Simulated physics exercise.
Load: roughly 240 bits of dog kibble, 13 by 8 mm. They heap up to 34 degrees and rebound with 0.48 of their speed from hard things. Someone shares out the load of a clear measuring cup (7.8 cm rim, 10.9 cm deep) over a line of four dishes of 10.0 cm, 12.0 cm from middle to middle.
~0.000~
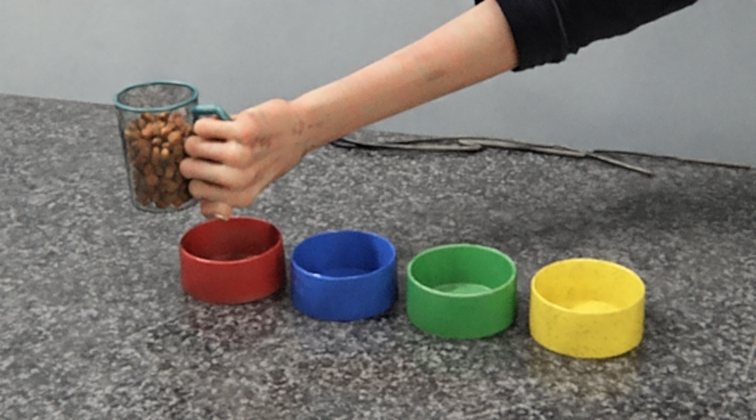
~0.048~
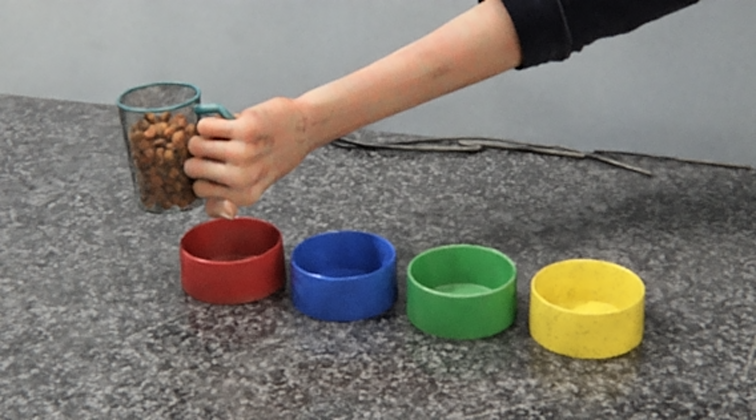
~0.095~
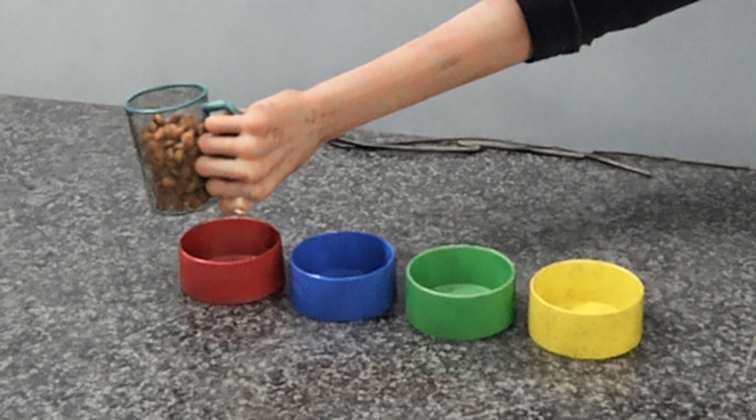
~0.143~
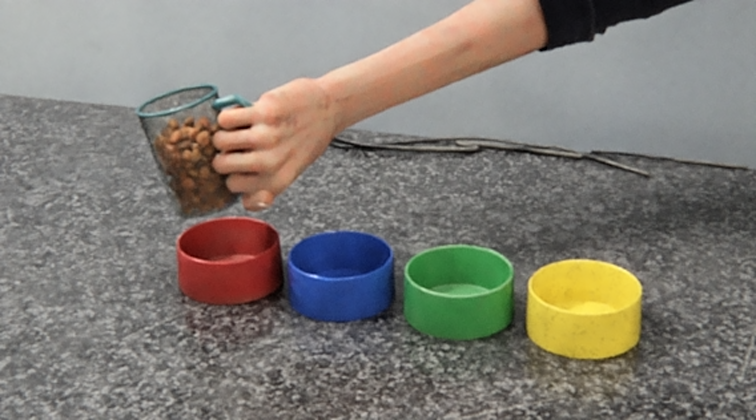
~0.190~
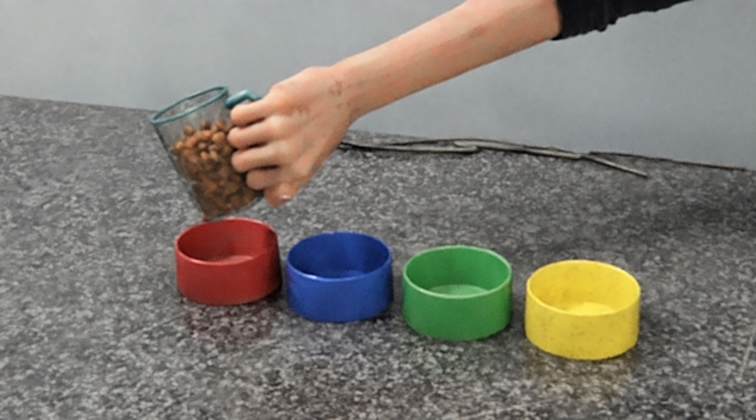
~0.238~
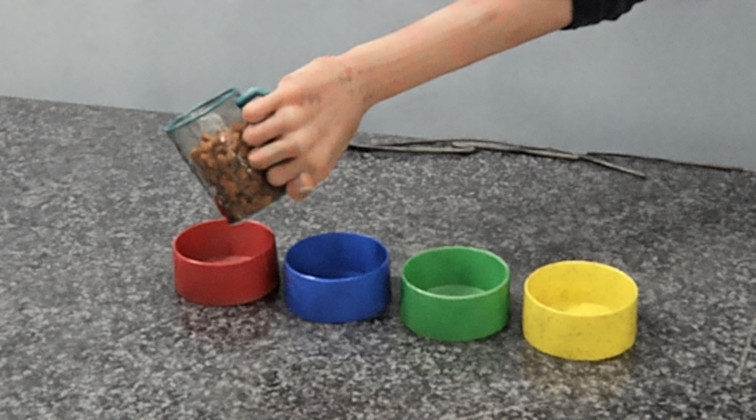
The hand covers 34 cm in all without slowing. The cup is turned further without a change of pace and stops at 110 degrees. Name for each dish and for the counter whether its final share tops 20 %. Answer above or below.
Red dish: Below; blue dish: Below; green dish: Above; yellow dish: Below; on the counter: Below.
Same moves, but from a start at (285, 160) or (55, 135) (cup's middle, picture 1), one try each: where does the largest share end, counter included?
Most goes to: Yellow; blue.
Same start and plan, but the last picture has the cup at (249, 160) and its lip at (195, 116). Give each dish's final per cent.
Red 0; blue 0; green 80; yellow 0.
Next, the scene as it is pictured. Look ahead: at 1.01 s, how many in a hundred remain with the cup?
About 80 per cent.
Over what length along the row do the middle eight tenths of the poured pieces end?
Some 8 cm.
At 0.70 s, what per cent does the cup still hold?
Roughly 95 per cent.
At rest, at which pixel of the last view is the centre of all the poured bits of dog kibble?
Around (435, 293).
After 0.52 s, tilt 76 degrees; cup holds 100 %.
After 0.70 s, tilt 105 degrees; cup holds 95 %.
After 1.01 s, tilt 110 degrees; cup holds 80 %, blue 5 %, green 15 %.
At rest (3.1 s), red 0 %, blue 5 %, green 70 %, yellow 0 %, counter 10 %, cup 15 %.
